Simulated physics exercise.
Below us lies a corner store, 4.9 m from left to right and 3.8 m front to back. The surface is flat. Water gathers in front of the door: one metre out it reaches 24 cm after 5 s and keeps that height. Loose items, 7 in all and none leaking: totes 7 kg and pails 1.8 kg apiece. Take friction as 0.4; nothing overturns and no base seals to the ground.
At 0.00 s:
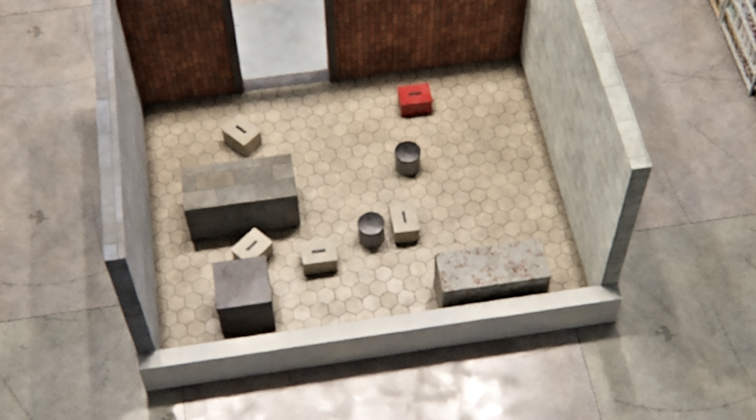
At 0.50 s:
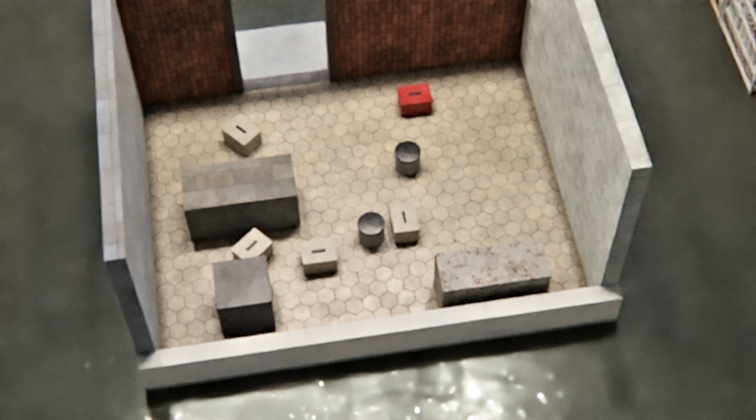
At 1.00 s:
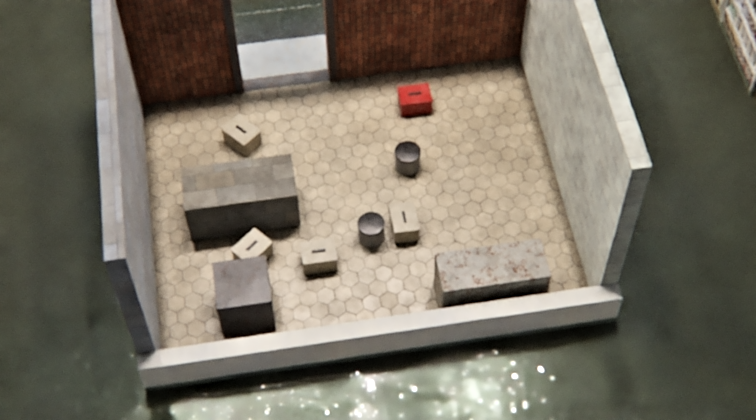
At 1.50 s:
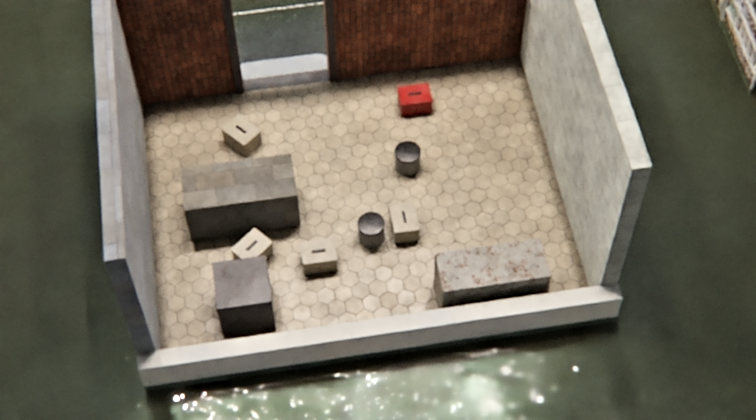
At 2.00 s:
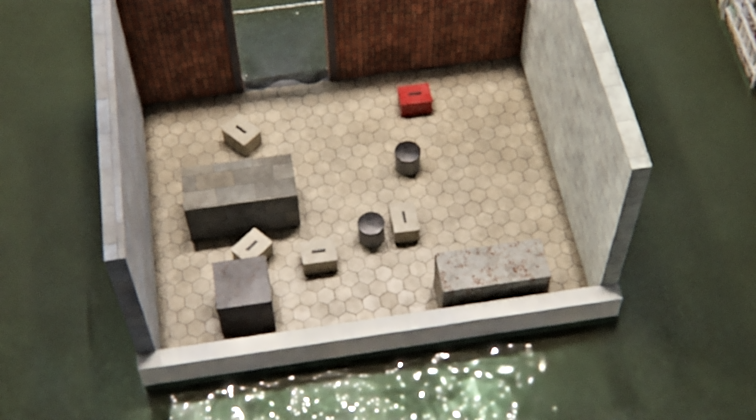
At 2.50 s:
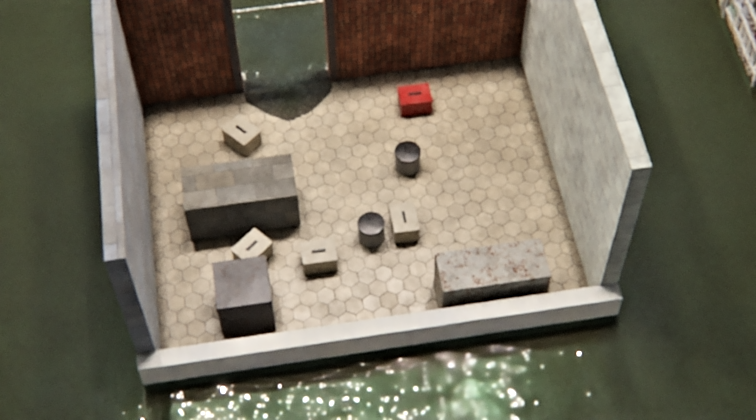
A walled room with a tiled floor standing as green water rises around it and begins spreading in through the doorway.
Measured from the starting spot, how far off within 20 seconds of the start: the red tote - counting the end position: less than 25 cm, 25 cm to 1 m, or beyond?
Red tote slides a little.
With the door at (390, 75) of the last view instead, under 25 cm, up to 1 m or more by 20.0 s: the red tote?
In that case the red tote gets carried off.
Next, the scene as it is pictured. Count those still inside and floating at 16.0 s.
I count 7.
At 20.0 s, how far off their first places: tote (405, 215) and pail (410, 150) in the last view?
In turn: 200 cm, 100 cm.
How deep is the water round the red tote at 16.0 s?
About 7 cm.
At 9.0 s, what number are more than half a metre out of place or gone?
4 of them.
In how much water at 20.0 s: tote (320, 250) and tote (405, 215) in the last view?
Roughly 17 and 21 cm.
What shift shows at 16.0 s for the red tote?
About 120 cm.
After 4.0 s the red tote is near (415, 94), 0.0 m from its start, aground; 0 afloat.
After 9.0 s the red tote is near (415, 94), 0.0 m from its start, aground; 5 afloat.
After 16.0 s the red tote is near (413, 168), 1.2 m from its start, afloat; 7 afloat.
After 20.0 s the red tote is near (454, 105), 0.5 m from its start, afloat; 7 afloat.
